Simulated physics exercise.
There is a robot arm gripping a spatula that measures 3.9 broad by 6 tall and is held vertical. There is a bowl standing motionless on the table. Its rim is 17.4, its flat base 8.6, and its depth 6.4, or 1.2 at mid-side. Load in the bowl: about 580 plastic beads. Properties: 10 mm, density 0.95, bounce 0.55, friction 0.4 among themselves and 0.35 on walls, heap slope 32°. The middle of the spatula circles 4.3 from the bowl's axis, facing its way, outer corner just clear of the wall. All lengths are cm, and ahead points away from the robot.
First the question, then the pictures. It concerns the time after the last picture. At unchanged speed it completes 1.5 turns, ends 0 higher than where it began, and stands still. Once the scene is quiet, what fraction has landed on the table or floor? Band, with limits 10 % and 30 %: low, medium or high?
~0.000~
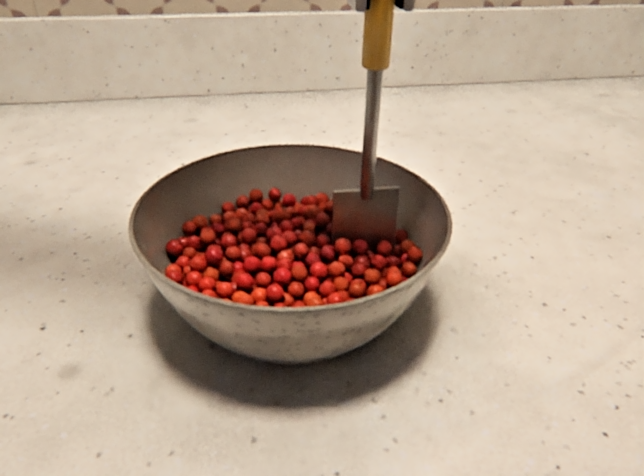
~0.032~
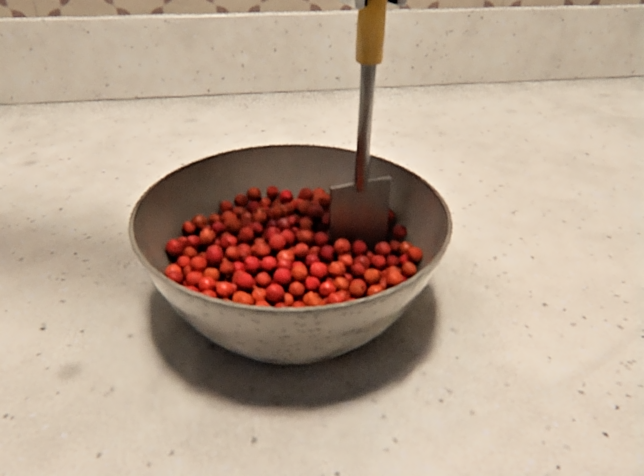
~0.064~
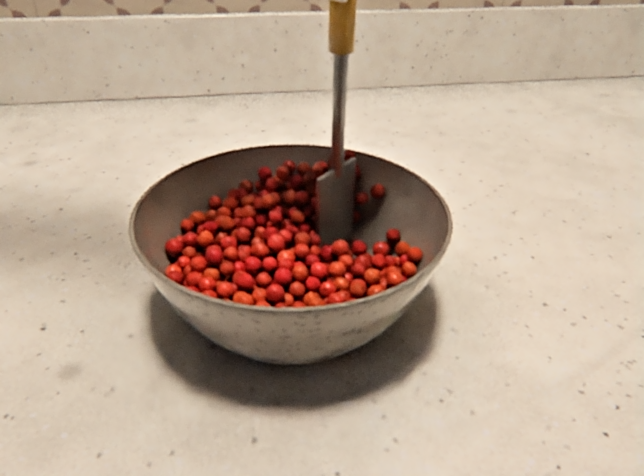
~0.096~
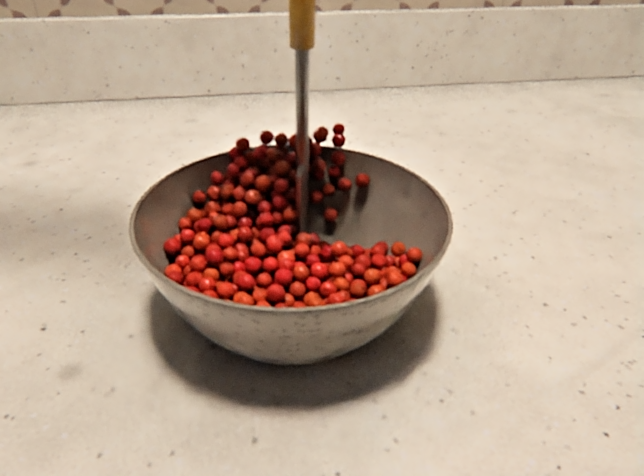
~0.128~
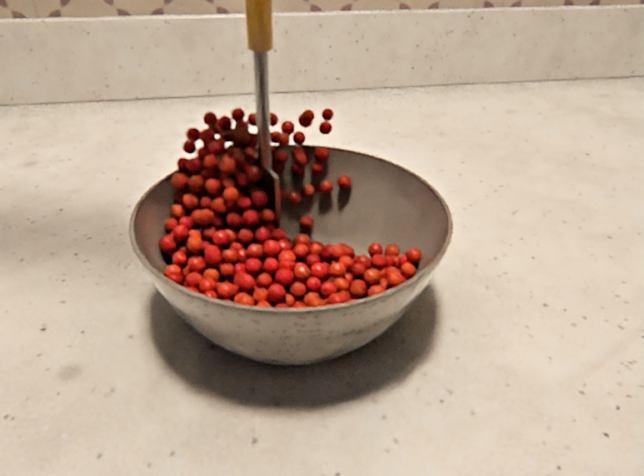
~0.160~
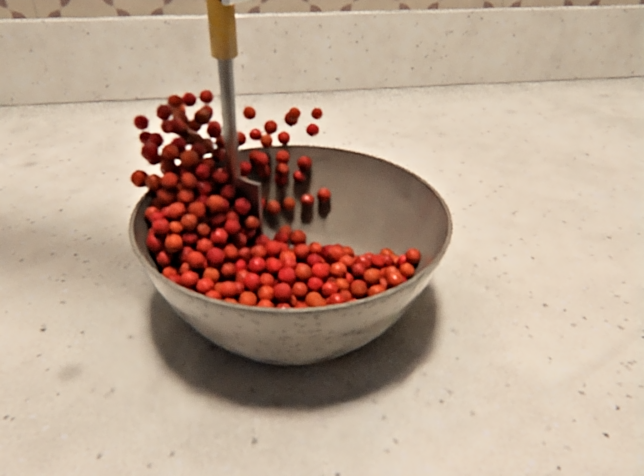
High.
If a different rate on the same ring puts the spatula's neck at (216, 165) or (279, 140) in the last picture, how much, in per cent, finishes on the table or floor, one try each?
Some 55 and 25 per cent.
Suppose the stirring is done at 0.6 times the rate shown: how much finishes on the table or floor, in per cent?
It would come to around 15 percent.
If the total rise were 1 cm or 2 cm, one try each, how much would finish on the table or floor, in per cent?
Try one: Around 40 %; try two: Around 35 %.
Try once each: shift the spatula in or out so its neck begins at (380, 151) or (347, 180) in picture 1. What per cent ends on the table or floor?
Close to 45 per cent for the first and close to 20 per cent for the second.
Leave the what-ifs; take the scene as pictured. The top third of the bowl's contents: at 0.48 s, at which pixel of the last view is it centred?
Around (269, 179).
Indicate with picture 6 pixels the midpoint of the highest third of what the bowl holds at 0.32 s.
Around (376, 264).
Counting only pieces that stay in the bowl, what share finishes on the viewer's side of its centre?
Around 65 per cent of what the bowl keeps.
After 0.32 s, 290° round, highest piece 13 above the table; 447 in the bowl, 50 on the table or floor, 88 in flight or on the tool.
After 0.48 s, 84° round, highest piece 9 above the table; 374 in the bowl, 164 on the table or floor, 47 in flight or on the tool.
After 0.76 s, 180° round, highest piece 7 above the table; 313 in the bowl, 271 on the table or floor, 1 in flight or on the tool.
After 1.46 s, 180° round, highest piece 6 above the table; 313 in the bowl, 272 on the table or floor.
In the end, 313 in the bowl, 272 on the table or floor. That is 46 % on the table or floor.
